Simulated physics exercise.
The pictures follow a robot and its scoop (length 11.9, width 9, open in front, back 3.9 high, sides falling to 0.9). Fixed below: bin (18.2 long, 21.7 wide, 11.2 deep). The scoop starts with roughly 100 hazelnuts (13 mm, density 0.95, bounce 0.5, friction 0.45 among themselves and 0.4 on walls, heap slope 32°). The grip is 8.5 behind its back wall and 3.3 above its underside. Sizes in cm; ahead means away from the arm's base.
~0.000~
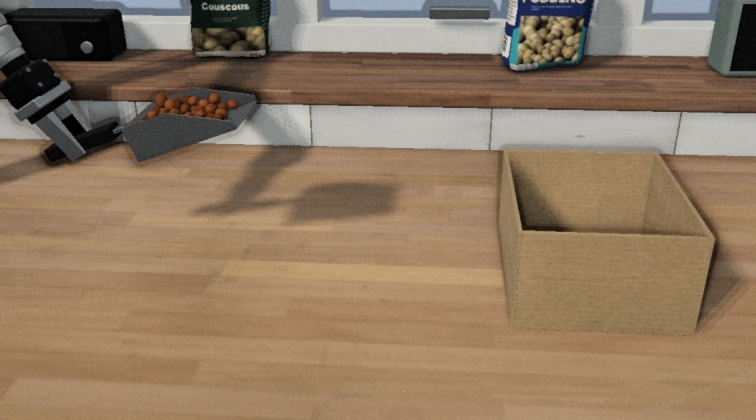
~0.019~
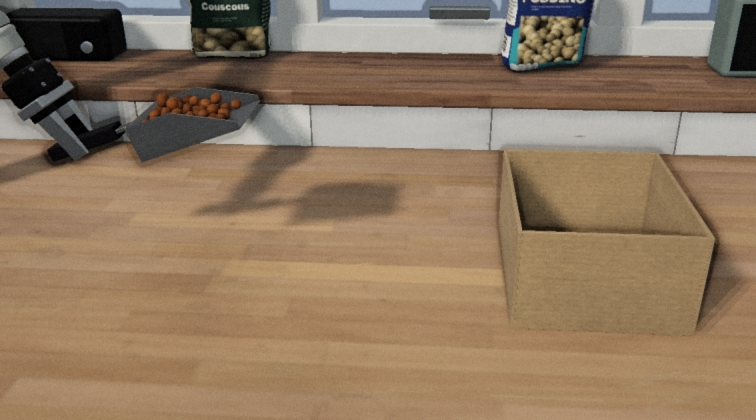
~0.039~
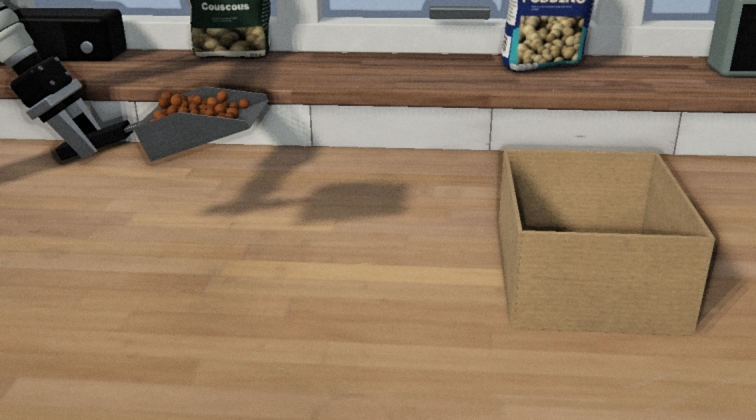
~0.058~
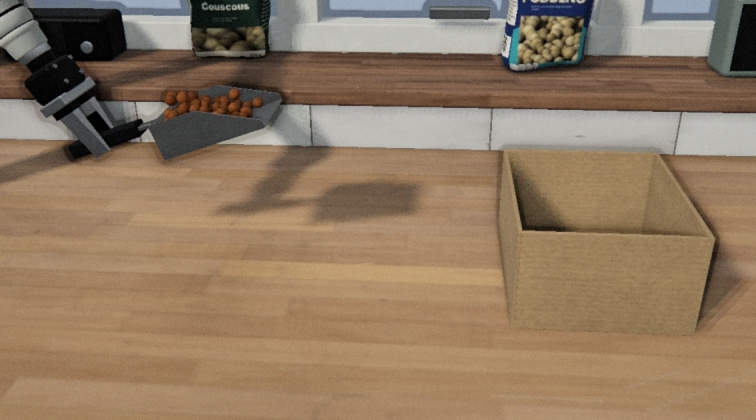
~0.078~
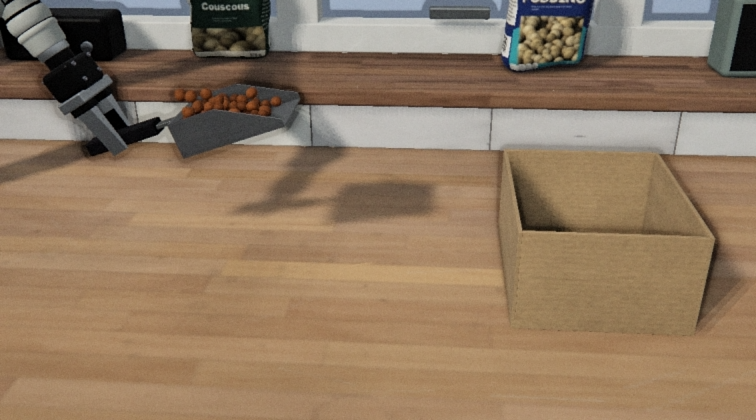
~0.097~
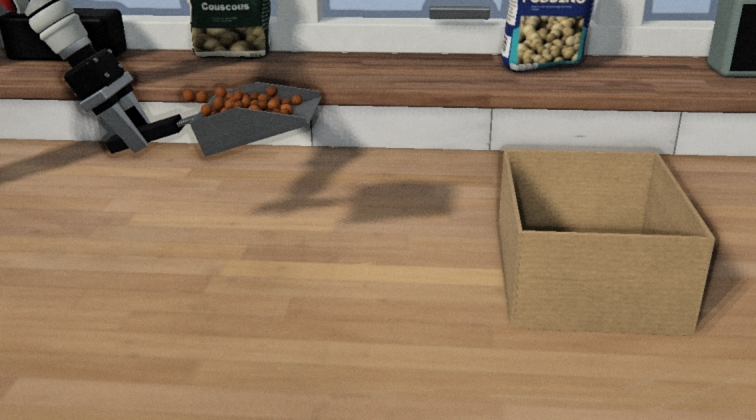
Robot arm holding a grey scoop heaped with hazelnuts, moving it slowly rightward above a wooden counter with an open cardboard box.
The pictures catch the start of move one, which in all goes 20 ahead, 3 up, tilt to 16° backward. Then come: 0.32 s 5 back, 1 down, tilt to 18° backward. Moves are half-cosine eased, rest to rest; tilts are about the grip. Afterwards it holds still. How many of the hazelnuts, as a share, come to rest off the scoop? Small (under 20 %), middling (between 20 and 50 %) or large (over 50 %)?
Off the scoop the share is large, over 50 %.
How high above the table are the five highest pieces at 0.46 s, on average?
Roughly 22 cm.
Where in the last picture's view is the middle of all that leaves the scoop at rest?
Near (490, 265).
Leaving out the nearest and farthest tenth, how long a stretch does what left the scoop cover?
About 30 cm.
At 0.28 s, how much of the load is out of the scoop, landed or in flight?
Near 20 per cent so far.
After 0.28 s, tilted 16° backward, highest piece 24 above the table; 84 on the scoop, 2 on the table or floor, 19 in flight or on a rim.
After 0.46 s, tilted 18° backward, highest piece 22 above the table; 43 on the scoop, 25 in the bin, 1 on the table or floor, 36 in flight or on a rim.
After 0.75 s, tilted 18° backward, highest piece 21 above the table; 43 on the scoop, 33 on the table or floor, 25 in the bin, 4 in flight or on a rim.
After 1.80 s, tilted 18° backward, highest piece 21 above the table; 43 on the scoop, 37 on the table or floor, 25 in the bin.
In the end, 43 on the scoop, 37 on the table or floor, 25 in the bin. That is 59 % off the scoop.
